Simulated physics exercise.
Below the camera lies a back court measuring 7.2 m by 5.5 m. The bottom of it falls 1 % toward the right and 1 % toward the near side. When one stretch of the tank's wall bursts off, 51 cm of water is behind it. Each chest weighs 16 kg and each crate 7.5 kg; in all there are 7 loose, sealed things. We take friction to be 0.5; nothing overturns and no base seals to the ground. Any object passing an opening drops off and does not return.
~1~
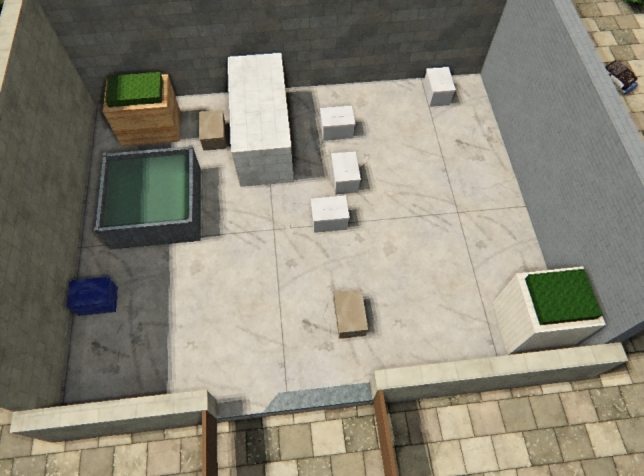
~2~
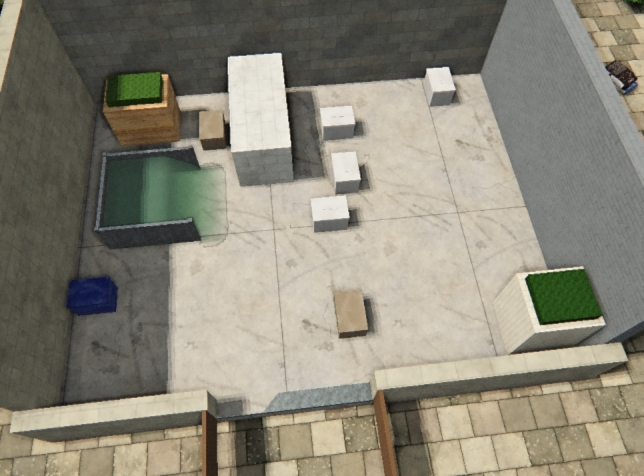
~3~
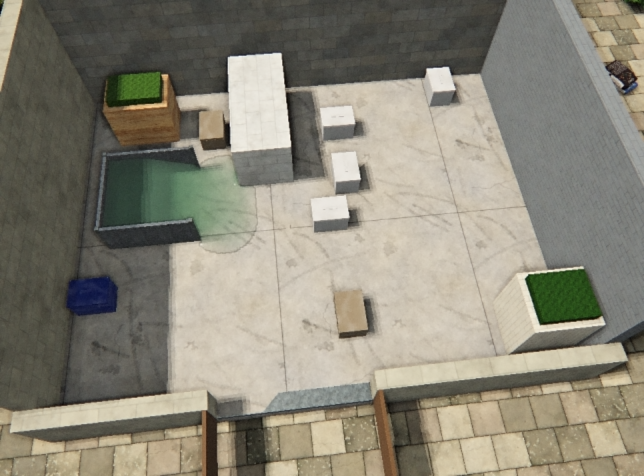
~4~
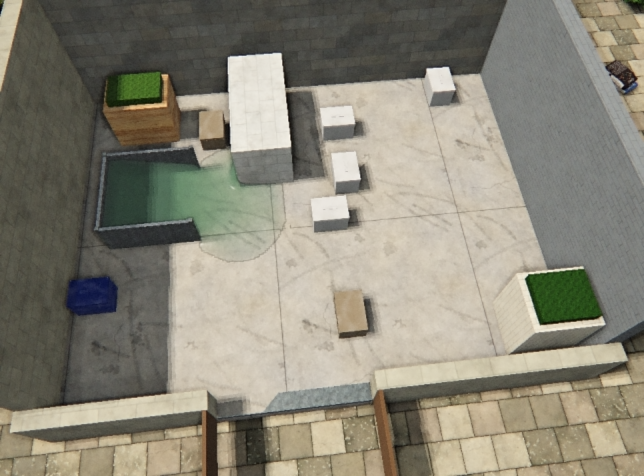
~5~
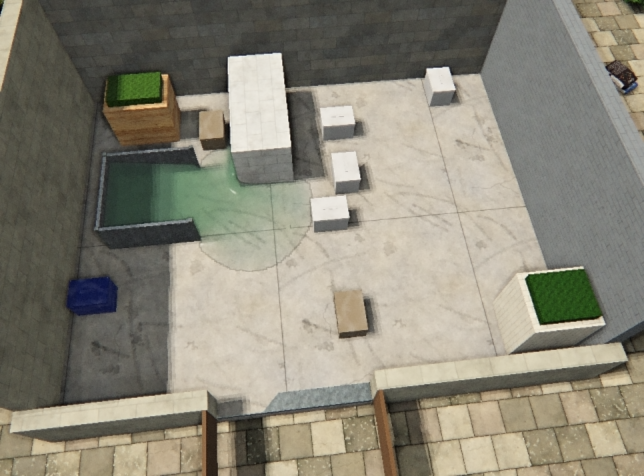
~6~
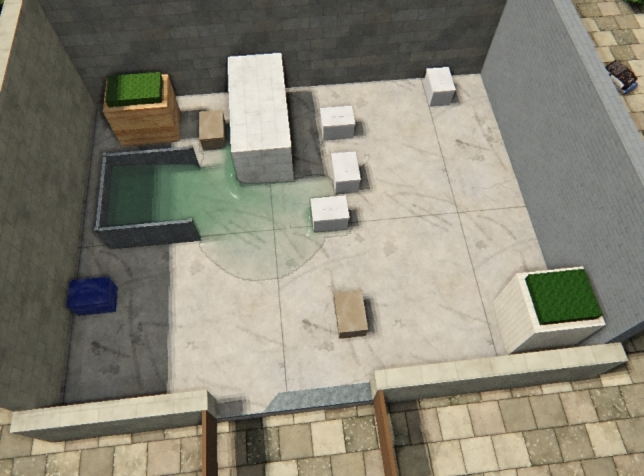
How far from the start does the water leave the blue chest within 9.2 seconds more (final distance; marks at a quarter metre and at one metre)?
As for the blue chest, it stays about where it started.
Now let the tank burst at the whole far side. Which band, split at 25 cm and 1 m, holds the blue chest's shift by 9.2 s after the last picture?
In that scenario the blue chest would have shifted only slightly.
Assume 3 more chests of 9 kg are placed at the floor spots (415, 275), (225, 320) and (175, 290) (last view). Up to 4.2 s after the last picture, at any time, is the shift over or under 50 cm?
The first one ends up beyond that, the second inside that, the third inside that.
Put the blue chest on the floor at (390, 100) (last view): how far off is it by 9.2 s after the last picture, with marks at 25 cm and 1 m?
I'd say it does not really move.
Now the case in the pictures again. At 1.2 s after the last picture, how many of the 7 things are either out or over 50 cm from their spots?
Answer: 2.
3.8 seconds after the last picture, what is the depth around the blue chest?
Close to 0 centimetres.
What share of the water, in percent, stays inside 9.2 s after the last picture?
Still held: Near 92 %.
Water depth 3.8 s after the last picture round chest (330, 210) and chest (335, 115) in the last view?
Roughly 6 and 1 cm.
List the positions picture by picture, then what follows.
The blue chest at (88, 291) rests on the ground; 1.7 m2 under water; 0 of 7 have shifted, in the first frame.
The blue chest at (88, 291), on the bottom; water covers 2.3 m2; 0 of 7 have shifted, in the second frame.
The blue chest at (88, 291), on the bottom; water covers 3.1 m2; 0 of 7 have shifted, in the third frame.
The blue chest at (88, 291), on the bottom; water covers 3.8 m2; 0 of 7 have shifted, in the fourth frame.
The blue chest at (88, 291) rests on the ground; water covers 4.6 m2; 0 of 7 have shifted, in the fifth frame.
The blue chest at (88, 291) rests on the ground; water covers 5.4 m2; 0 of 7 have shifted, in the sixth frame.
Then, 1.2 s after the last picture the blue chest is near (88, 291), 0.0 m from its start, aground; 0 of 7 are out; 0 afloat.
Then, 3.8 s after the last picture the blue chest is near (88, 291), 0.0 m from its start, aground; 0 of 7 are out; 1 afloat.
Then, 6.2 s after the last picture the blue chest is near (88, 291), 0.0 m from its start, aground; 0 of 7 are out; 2 afloat.
Then, 9.2 s after the last picture the blue chest is near (88, 291), 0.0 m from its start, aground; 0 of 7 are out; 1 afloat.
